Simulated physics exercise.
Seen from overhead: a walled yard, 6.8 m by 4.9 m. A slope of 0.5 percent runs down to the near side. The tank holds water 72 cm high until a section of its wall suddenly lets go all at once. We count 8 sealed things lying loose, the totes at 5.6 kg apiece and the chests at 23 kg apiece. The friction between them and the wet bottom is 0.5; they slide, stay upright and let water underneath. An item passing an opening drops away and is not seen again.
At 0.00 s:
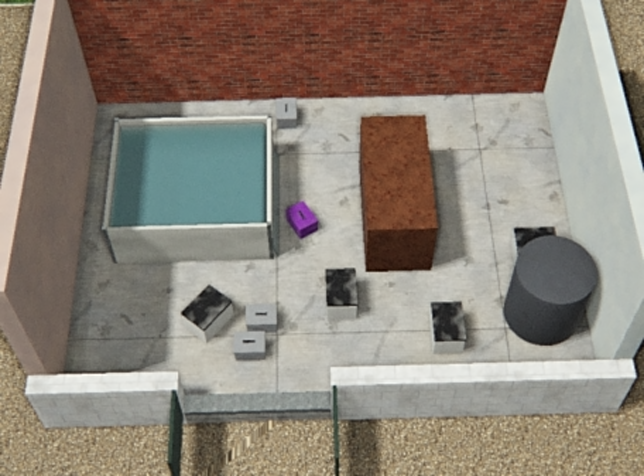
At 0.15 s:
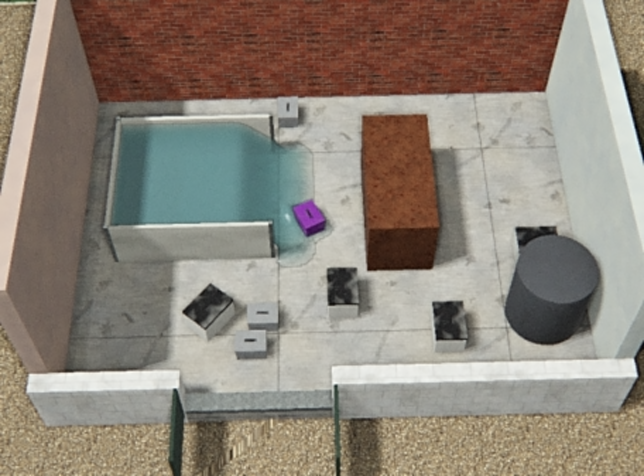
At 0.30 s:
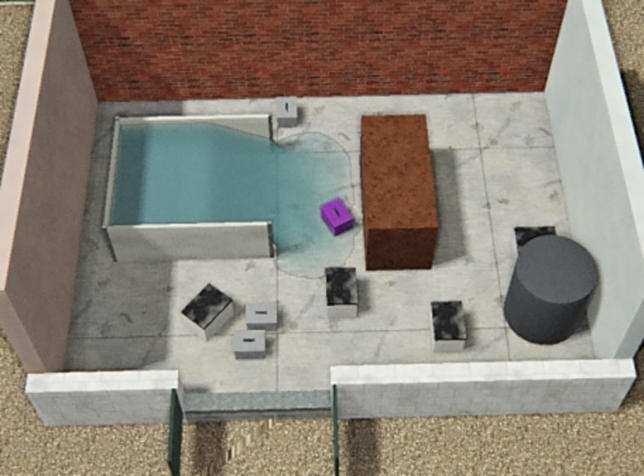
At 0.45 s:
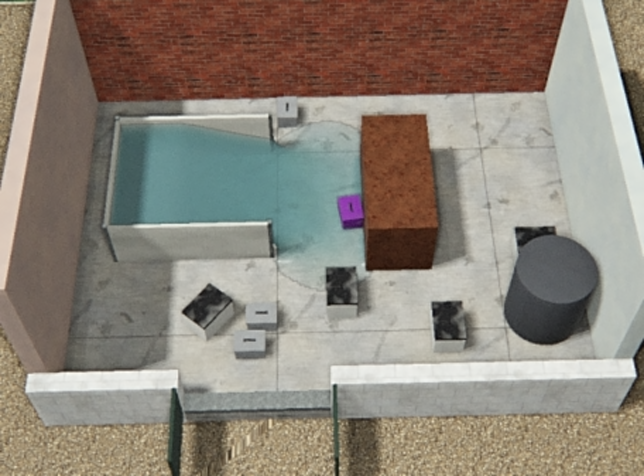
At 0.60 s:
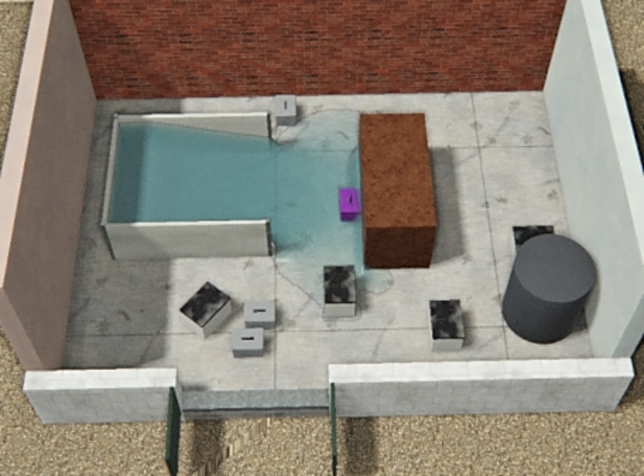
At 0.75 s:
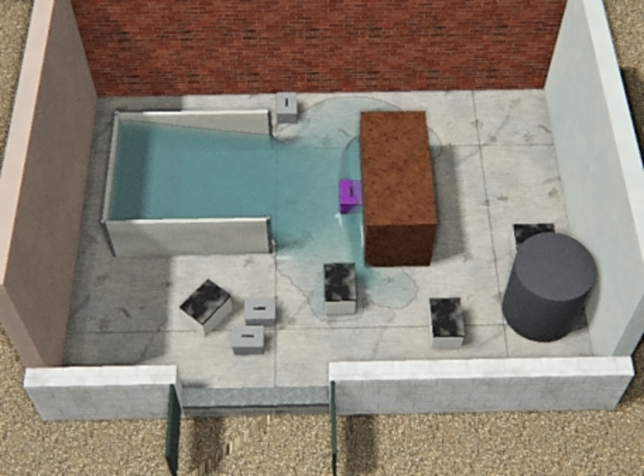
Water poured out of the open right side of a tank in a walled yard, pushing a small purple box rightward against a big brown block, then spread around the block's ends.
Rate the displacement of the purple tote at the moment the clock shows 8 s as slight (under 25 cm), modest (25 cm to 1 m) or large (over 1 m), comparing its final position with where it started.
Large.
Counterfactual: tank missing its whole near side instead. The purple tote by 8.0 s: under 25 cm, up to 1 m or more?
Afterwards the purple tote stays almost motionless.
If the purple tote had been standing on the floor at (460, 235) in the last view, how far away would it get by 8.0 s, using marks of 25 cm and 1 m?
I'd say it lands far off.
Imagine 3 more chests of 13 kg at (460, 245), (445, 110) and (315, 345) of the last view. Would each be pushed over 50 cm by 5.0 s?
Within it, beyond it, beyond it.
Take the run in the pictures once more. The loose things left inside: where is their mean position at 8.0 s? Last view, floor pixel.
I'd say about (272, 289) in the last view.
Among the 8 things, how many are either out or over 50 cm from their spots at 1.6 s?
2 of them.
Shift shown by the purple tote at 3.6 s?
Shift: About 300 cm.
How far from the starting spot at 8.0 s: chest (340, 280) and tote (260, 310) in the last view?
In turn: Washed out, washed out.
After 1.6 s the purple tote is near (354, 228), 0.9 m from its start, afloat; 0 of 8 are out; 1 afloat.
After 3.6 s the purple tote is near (480, 343), 3.1 m from its start, afloat; 1 of 8 are out; 1 afloat.
After 5.6 s the purple tote is near (521, 345), 3.5 m from its start, afloat; 2 of 8 are out; 4 afloat.
After 8.0 s the purple tote is near (458, 326), 2.7 m from its start, afloat; 2 of 8 are out; 4 afloat.
